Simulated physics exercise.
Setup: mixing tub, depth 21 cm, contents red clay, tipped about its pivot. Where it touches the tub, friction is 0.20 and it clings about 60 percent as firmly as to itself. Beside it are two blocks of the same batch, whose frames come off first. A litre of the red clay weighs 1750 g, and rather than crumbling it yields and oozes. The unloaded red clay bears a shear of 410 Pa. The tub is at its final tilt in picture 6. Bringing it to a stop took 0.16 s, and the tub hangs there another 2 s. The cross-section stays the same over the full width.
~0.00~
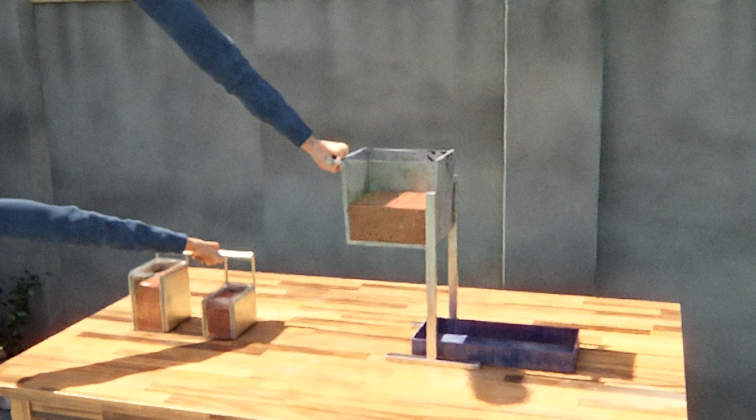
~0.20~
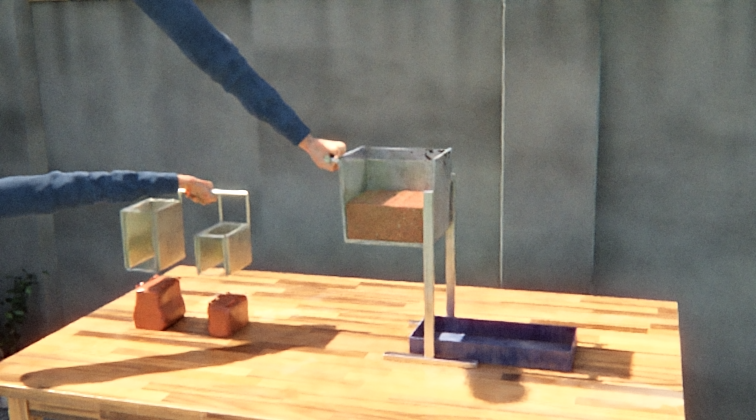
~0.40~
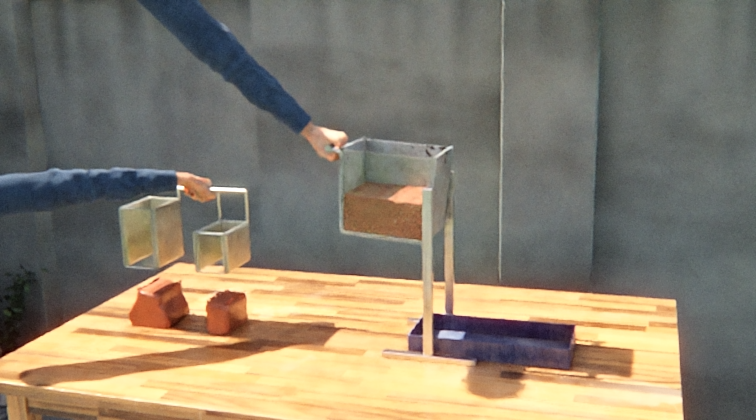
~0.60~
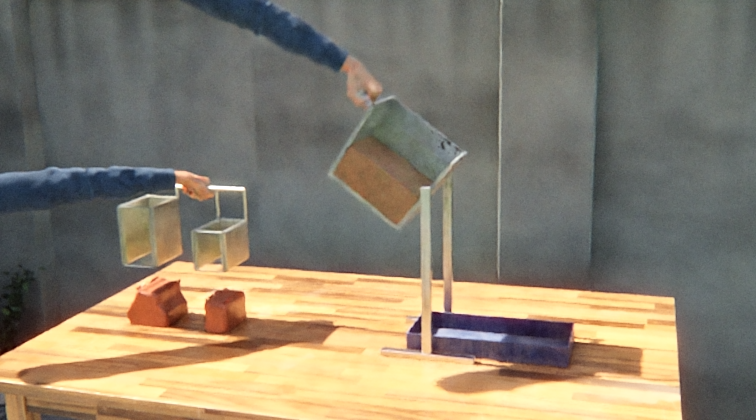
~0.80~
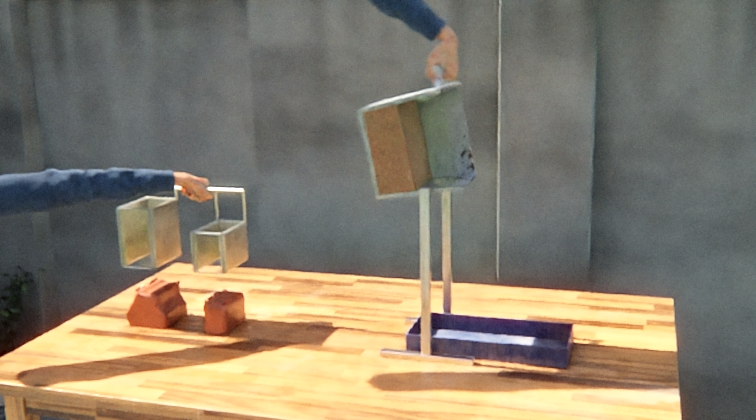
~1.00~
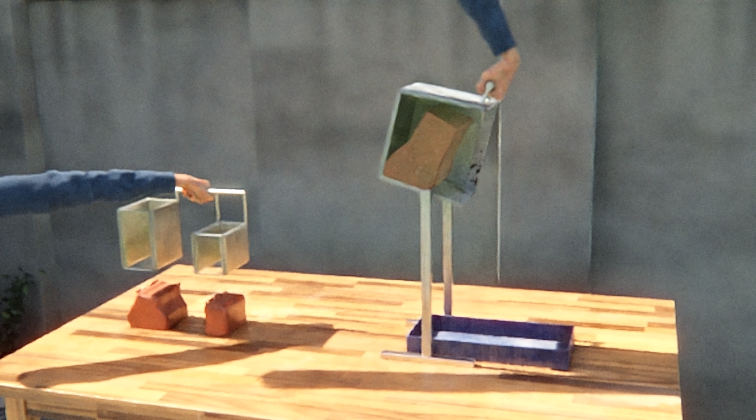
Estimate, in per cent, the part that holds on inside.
The part holding on inside is about 35 %.
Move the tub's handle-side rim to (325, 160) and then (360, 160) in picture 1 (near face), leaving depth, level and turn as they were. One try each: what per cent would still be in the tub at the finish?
Respectively 30 % and 35 %.
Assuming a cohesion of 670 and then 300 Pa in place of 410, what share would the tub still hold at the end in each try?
Try one gives 45 per cent, try two gives 25 per cent.
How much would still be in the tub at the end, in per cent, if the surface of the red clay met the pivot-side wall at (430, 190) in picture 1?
That works out near 30 %.
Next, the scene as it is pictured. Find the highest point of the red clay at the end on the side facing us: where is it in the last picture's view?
Peak location: Approx. (386, 163).
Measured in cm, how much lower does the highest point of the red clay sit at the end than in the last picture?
About 13 cm.
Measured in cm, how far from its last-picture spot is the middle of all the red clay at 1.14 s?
It has moved around 9 centimetres.
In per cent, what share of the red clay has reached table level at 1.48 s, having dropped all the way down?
I'd say close to 45 per cent of it.
After 1.14 s, the tub is at 104 degrees and holds 69 %.
After 1.31 s, the tub is at 104 degrees and holds 43 %.
After 1.48 s, the tub is at 104 degrees and holds 35 %.
After 1.65 s, the tub is at 104 degrees and holds 35 %.
After 3.00 s, the tub is at 104 degrees and holds 35 %.
